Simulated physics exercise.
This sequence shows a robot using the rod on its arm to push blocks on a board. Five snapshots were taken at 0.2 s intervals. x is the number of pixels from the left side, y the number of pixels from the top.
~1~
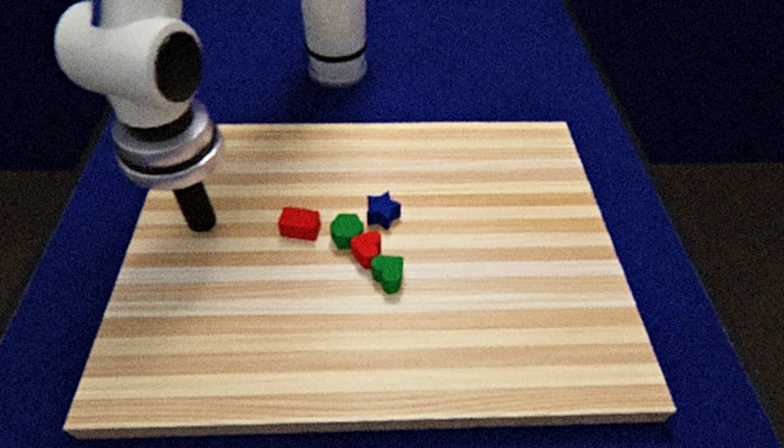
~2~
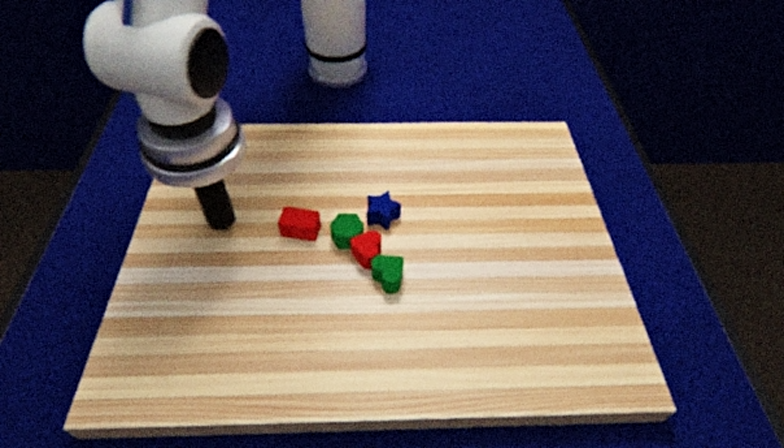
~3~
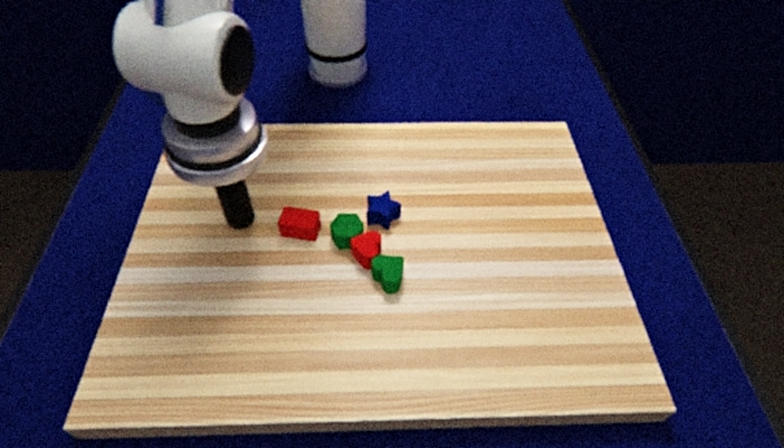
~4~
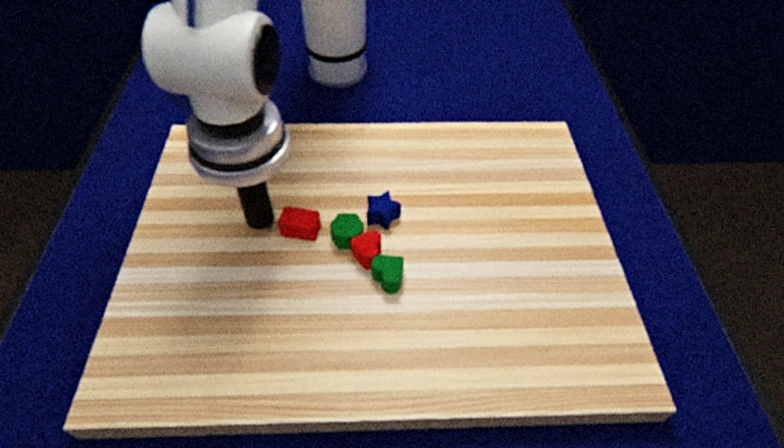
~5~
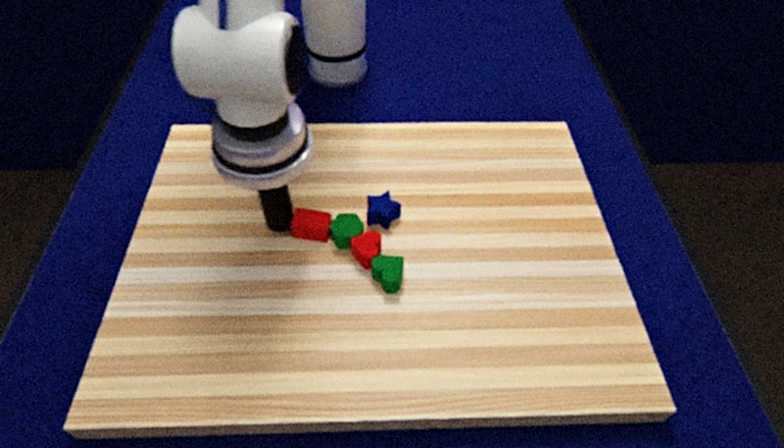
On a striped wooden board, a robot arm's dark rod moves right and nudges a red block toward a green one.
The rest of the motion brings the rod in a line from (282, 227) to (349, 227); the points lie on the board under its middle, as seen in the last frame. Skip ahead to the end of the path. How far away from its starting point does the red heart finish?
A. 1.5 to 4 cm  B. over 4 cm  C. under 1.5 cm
The one that fits is C, under 1.5 cm.
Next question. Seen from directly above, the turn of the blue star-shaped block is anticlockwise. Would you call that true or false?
That statement is accurate.
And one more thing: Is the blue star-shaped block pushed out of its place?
Yes, it checks out.
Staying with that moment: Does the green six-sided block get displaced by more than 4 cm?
I believe so.
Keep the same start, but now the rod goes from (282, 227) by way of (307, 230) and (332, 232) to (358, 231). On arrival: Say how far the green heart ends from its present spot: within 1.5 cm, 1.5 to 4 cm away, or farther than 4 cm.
Distance: Below 1.5 cm.
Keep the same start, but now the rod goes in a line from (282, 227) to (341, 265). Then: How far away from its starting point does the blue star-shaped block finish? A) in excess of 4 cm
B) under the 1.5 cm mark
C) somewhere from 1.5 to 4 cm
(C)
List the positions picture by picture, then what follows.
The first picture shows rod's lower end (202, 222); red rectangle (299, 217); green six-sided block (347, 224); red heart (368, 243); blue star-shaped block (382, 203).
The second picture shows rod (222, 220); blocks still.
The third picture shows rod (241, 219); blocks still.
The fourth picture shows rod (261, 219); blocks still.
The fifth picture shows rod (280, 221); red rectangle (311, 218); green six-sided block (347, 224); red heart (368, 243); blue star-shaped block (382, 203).
The first path, step by step. Halfway along, rod (315, 221); red rectangle (346, 219); green six-sided block (380, 224), turned 15° anticlockwise; red heart (373, 247), turned 25° clockwise; blue star-shaped block (394, 199), turned 30° anticlockwise.
At the end, rod (349, 221); red rectangle (380, 221), turned 15° clockwise; green six-sided block (413, 229); red heart (374, 247), turned 30° clockwise; blue star-shaped block (397, 198), turned 45° anticlockwise.
